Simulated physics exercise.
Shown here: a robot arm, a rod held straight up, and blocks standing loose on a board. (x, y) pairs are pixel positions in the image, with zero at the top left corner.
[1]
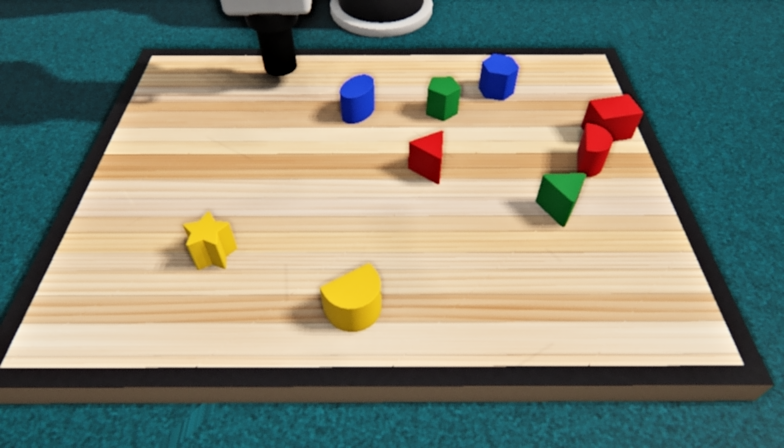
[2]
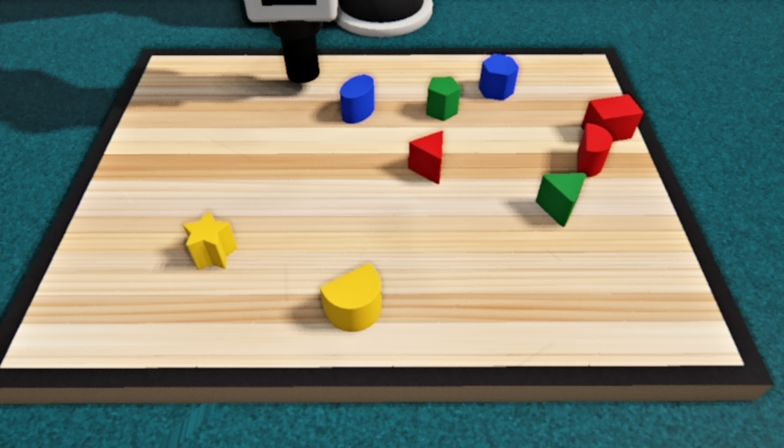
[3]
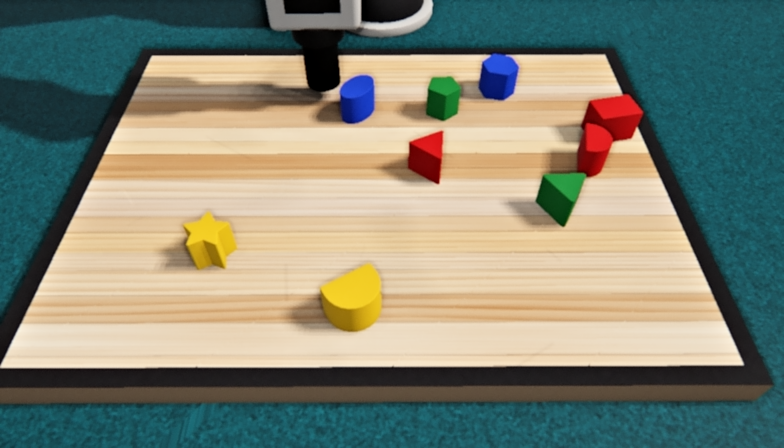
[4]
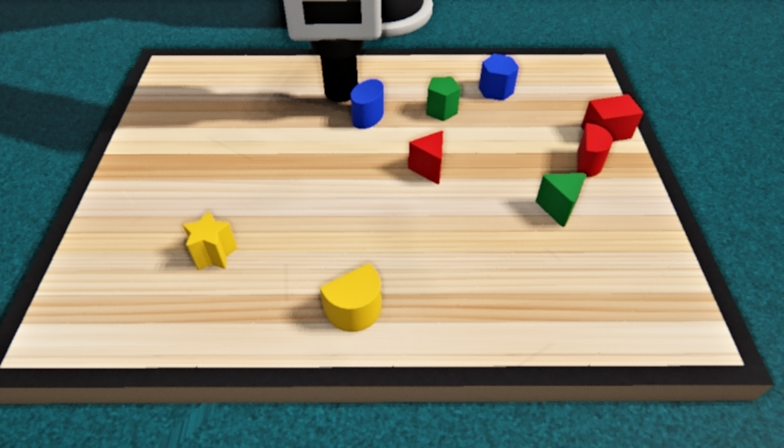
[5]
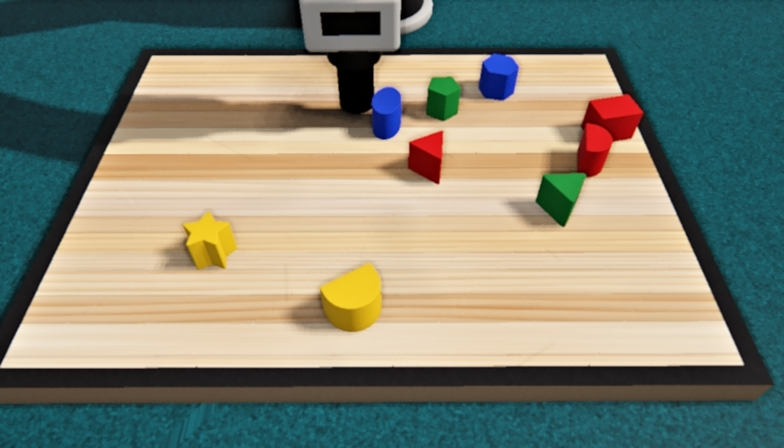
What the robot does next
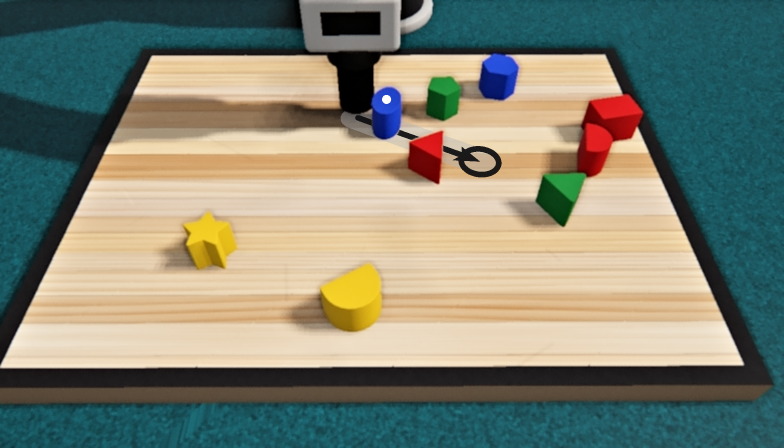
A robot arm's black rod moved right along the back of a wooden board scattered with colorful blocks, then nudged the blue rounded block a little to the right and toward the front.
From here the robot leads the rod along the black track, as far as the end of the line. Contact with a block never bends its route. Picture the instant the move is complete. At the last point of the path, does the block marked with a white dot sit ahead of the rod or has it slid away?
That block remains ahead.
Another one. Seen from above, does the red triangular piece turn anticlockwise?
No
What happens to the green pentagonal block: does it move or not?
Right where it was.
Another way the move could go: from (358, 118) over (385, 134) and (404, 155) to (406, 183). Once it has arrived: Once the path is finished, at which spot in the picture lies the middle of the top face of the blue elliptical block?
My best guess is (434, 116).
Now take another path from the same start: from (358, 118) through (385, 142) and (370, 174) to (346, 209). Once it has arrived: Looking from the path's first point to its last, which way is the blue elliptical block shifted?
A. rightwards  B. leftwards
B.
Drawn move, from (358, 118) to (480, 161); the dot is on the blue elliptical block.
On the path given first. One third of the way, rod (397, 117); blue elliptical block (428, 114).
Two thirds of the way, rod (439, 132); blue elliptical block (472, 129); red triangular piece (439, 147), turned 45° clockwise.
At the end, rod (482, 147); blue elliptical block (519, 144); red triangular piece (439, 147), turned 45° clockwise; green pentagonal block still.
